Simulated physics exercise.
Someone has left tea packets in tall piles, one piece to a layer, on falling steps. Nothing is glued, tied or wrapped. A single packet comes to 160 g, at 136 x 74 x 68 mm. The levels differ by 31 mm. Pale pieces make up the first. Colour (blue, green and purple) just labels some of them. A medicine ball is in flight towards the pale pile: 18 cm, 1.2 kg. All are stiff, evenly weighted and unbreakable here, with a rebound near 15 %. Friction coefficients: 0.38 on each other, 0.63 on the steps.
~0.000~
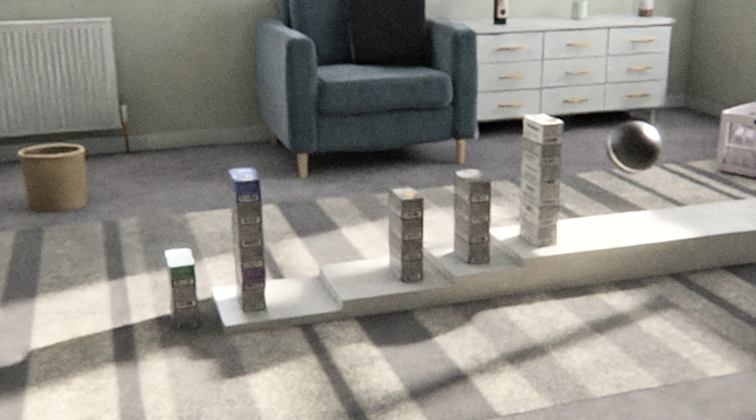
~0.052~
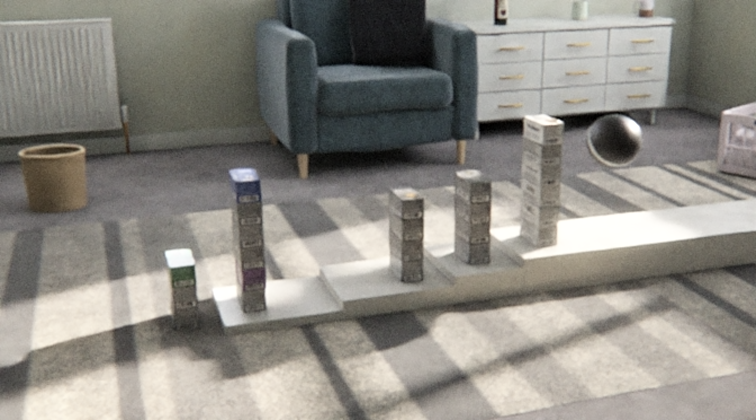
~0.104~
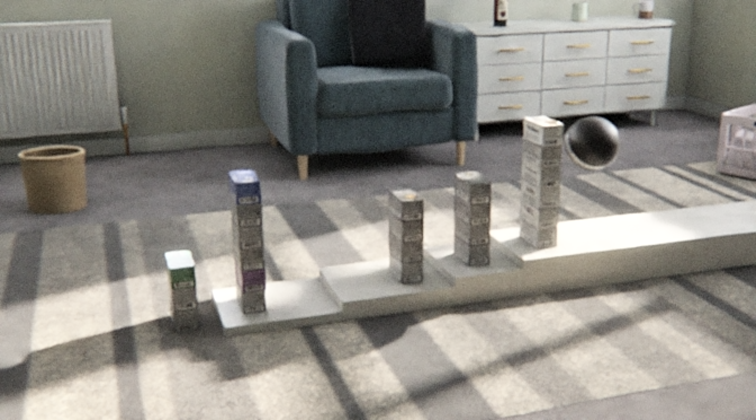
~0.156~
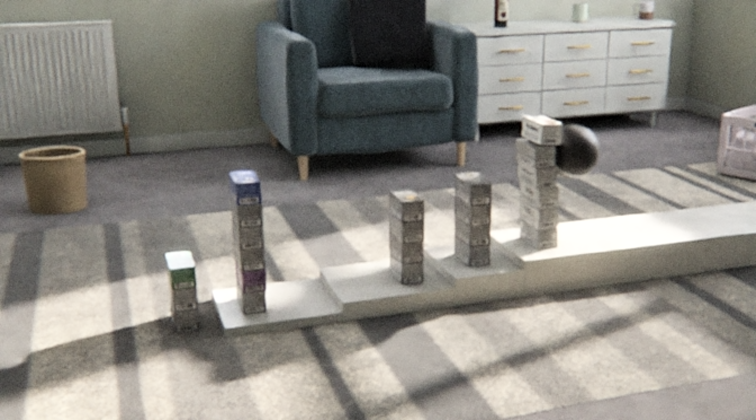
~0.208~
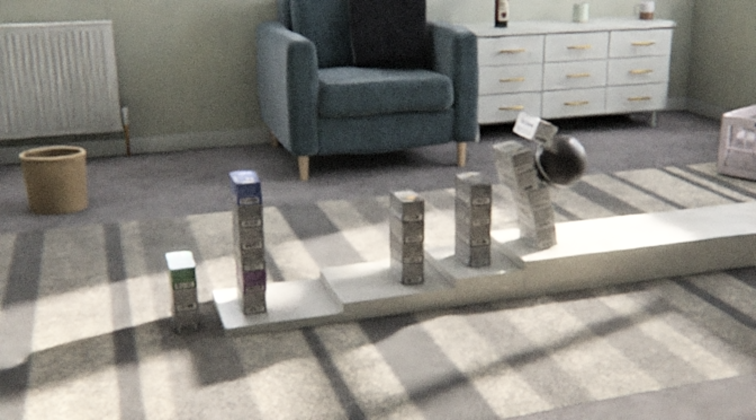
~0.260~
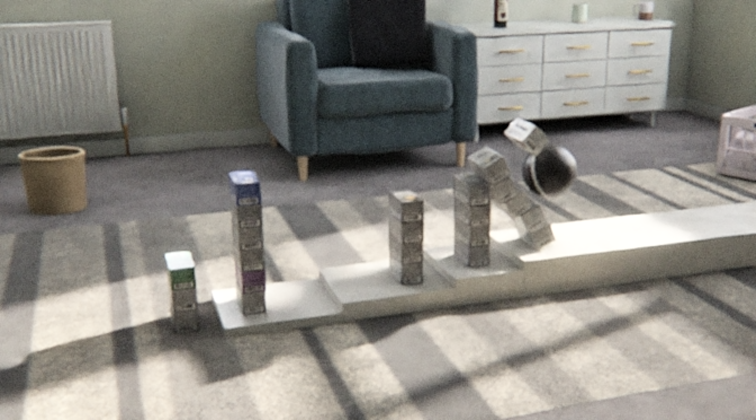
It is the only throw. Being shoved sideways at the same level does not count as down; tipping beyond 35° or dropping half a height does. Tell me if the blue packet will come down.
In the end the blue packet holds its level.
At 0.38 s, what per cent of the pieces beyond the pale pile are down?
At that moment 0 per cent.
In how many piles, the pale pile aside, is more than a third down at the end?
2 of them.
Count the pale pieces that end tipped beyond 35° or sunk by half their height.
5 of them.
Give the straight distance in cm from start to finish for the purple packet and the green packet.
Purple 0, green 0.
After 0.38 s, 5 of the pale pile down; none of the 17 other packets down, 4 disturbed; blue packet unmoved.
After 0.64 s, 5 of the pale pile down; 6 of the 17 other packets down; blue packet unmoved.
In the end (1.4 s), 5 of the pale pile down; 6 of the 17 other packets down; blue packet unmoved; purple packet 6 mm from its place; green packet unmoved. From the last view, middles, blue packet near (245, 188), purple packet near (248, 274).
